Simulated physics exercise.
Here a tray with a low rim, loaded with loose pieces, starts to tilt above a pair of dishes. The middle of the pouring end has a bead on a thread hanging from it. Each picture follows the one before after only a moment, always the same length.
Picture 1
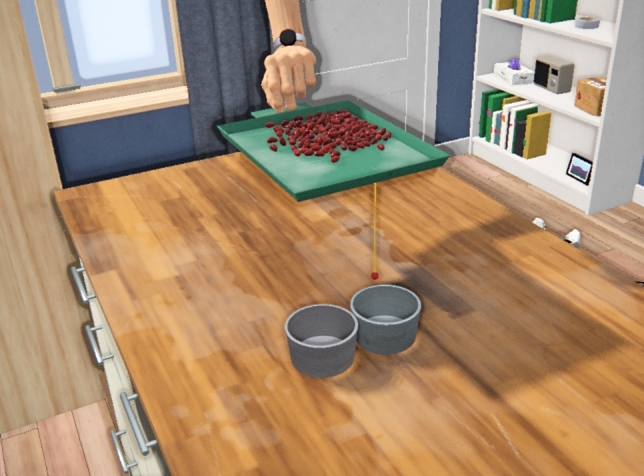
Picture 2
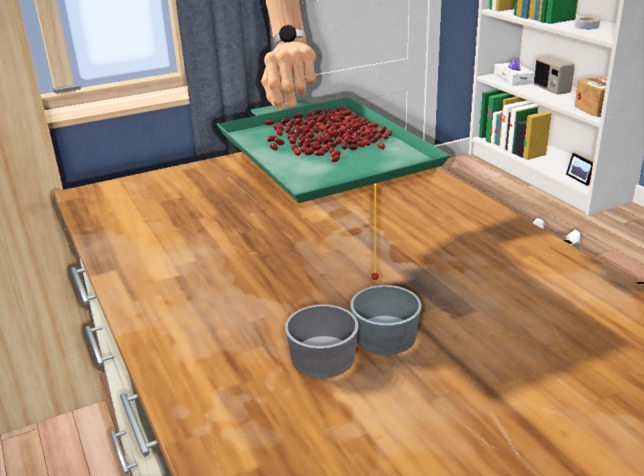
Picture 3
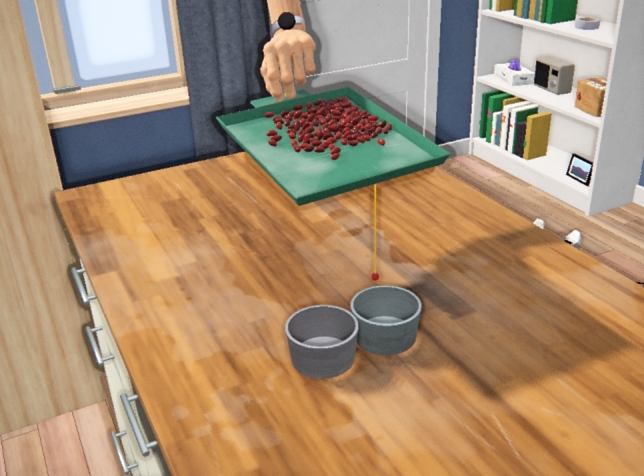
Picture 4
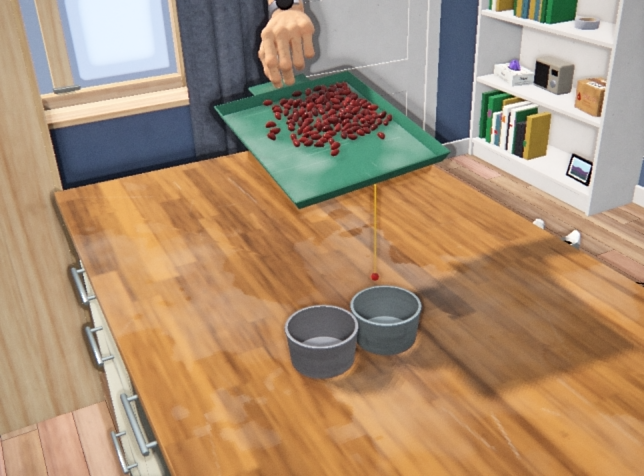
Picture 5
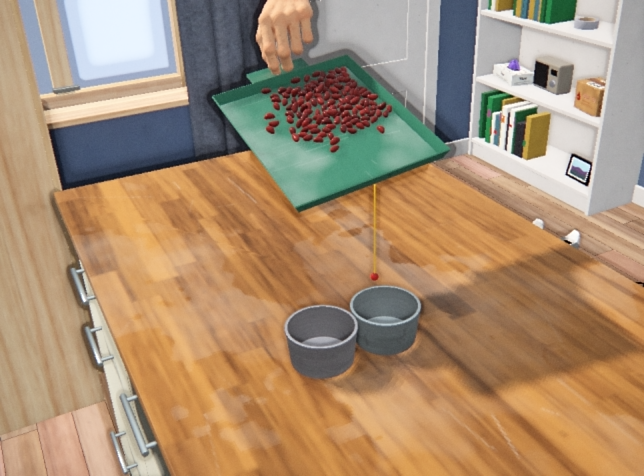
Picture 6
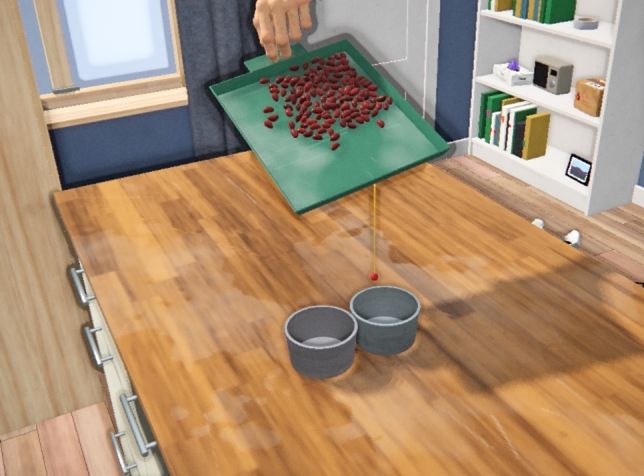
Green tray of red beans tilting gradually as a hand raises its far end above two gray dishes on a wooden counter.
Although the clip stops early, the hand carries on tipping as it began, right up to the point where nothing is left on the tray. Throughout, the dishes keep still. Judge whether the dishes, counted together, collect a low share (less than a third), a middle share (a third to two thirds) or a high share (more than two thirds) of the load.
The dishes collect a middle share.
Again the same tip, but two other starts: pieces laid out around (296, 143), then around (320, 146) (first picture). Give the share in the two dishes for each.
It would be about 70 per cent for the first and about 60 per cent for the second.
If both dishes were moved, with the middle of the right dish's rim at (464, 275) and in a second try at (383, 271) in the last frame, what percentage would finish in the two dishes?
Close to 0 in a hundred, then close to 0 in a hundred.
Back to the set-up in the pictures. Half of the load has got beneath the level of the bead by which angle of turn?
Approx. 80° from level.
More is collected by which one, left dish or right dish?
It's the one on the left.
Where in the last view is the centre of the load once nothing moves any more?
Once it all stops, the middle lies near (321, 357).
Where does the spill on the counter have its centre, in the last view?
The middle is around (326, 396).
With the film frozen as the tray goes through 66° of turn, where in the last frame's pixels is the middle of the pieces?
(320, 217).
Soon after the last picture, tray tipped steeply; about half on the tray; a stray few in the left dish; about a third in the air.
A little later, tray tipped past a quarter turn; about half in the left dish; a small part in the right dish; about a third outside both; a small part in the air.
Later still, tray tipped past a quarter turn; about half in the left dish; a small part in the right dish; about half outside both.
At rest, tray tipped past a quarter turn; about half in the left dish; a small part in the right dish; about half outside both.
